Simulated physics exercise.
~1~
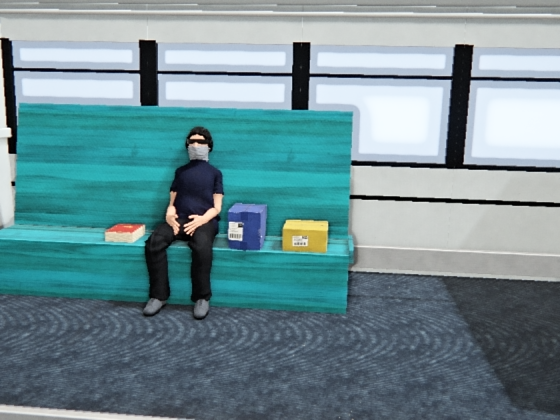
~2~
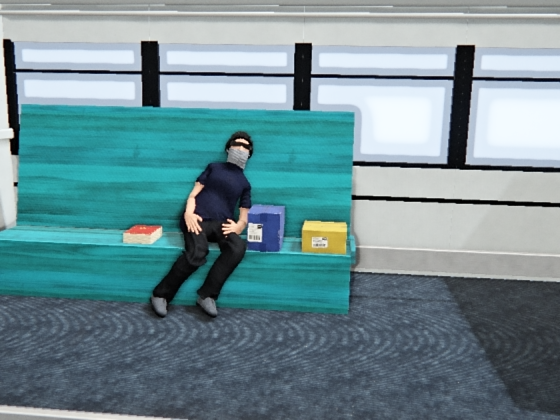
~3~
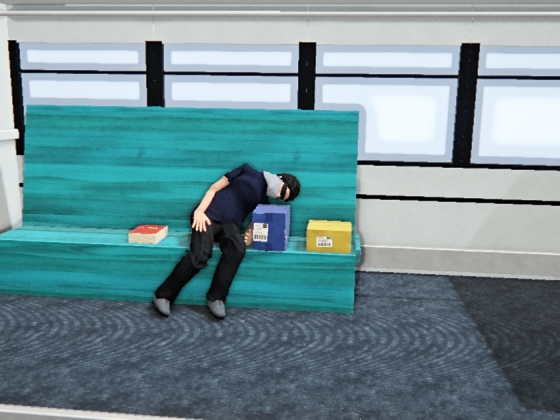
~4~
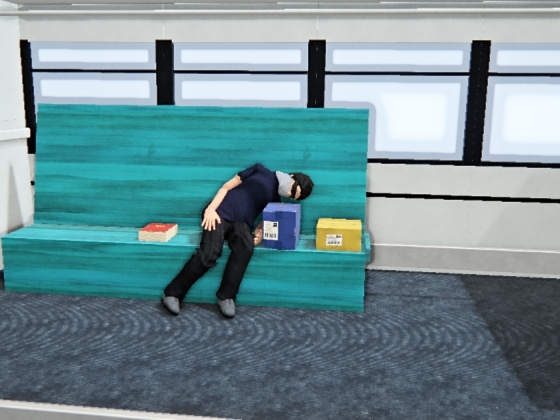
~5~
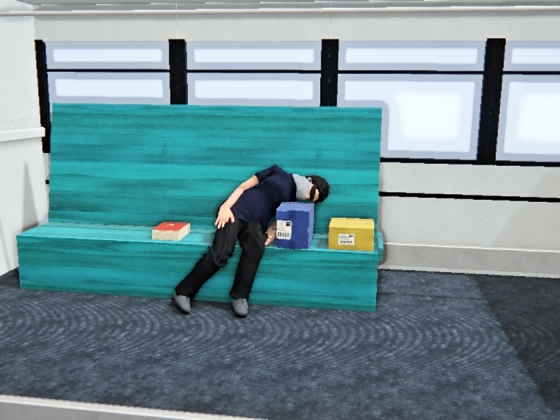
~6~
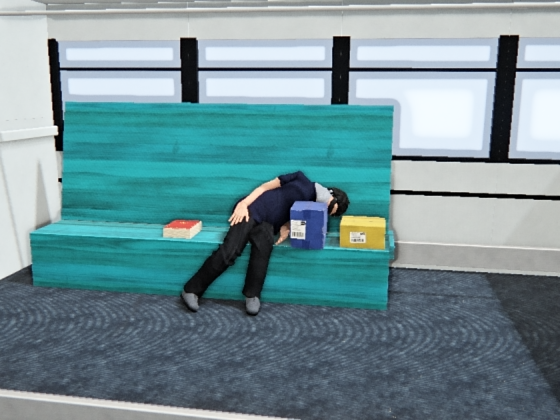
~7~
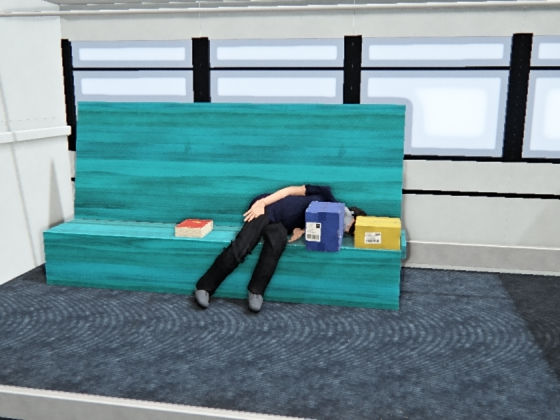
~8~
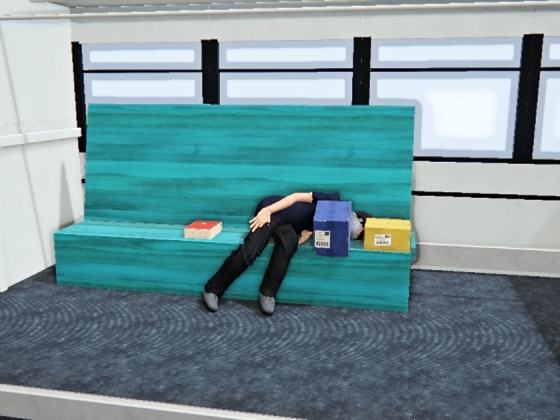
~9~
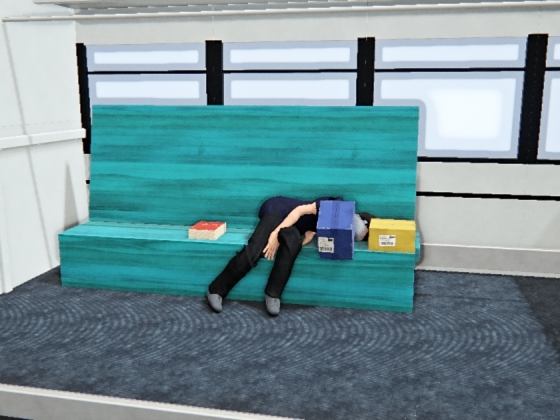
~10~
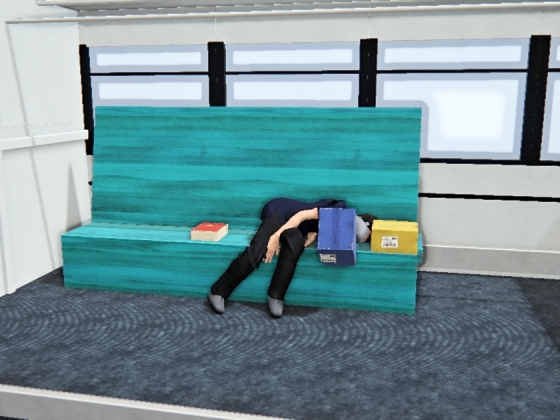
A masked passenger sitting on a teal bench slumped over to the right, sliding behind a blue box and ending folded sideways on the seat, as the blue box tipped over the front edge while the yellow box and red book stayed on.
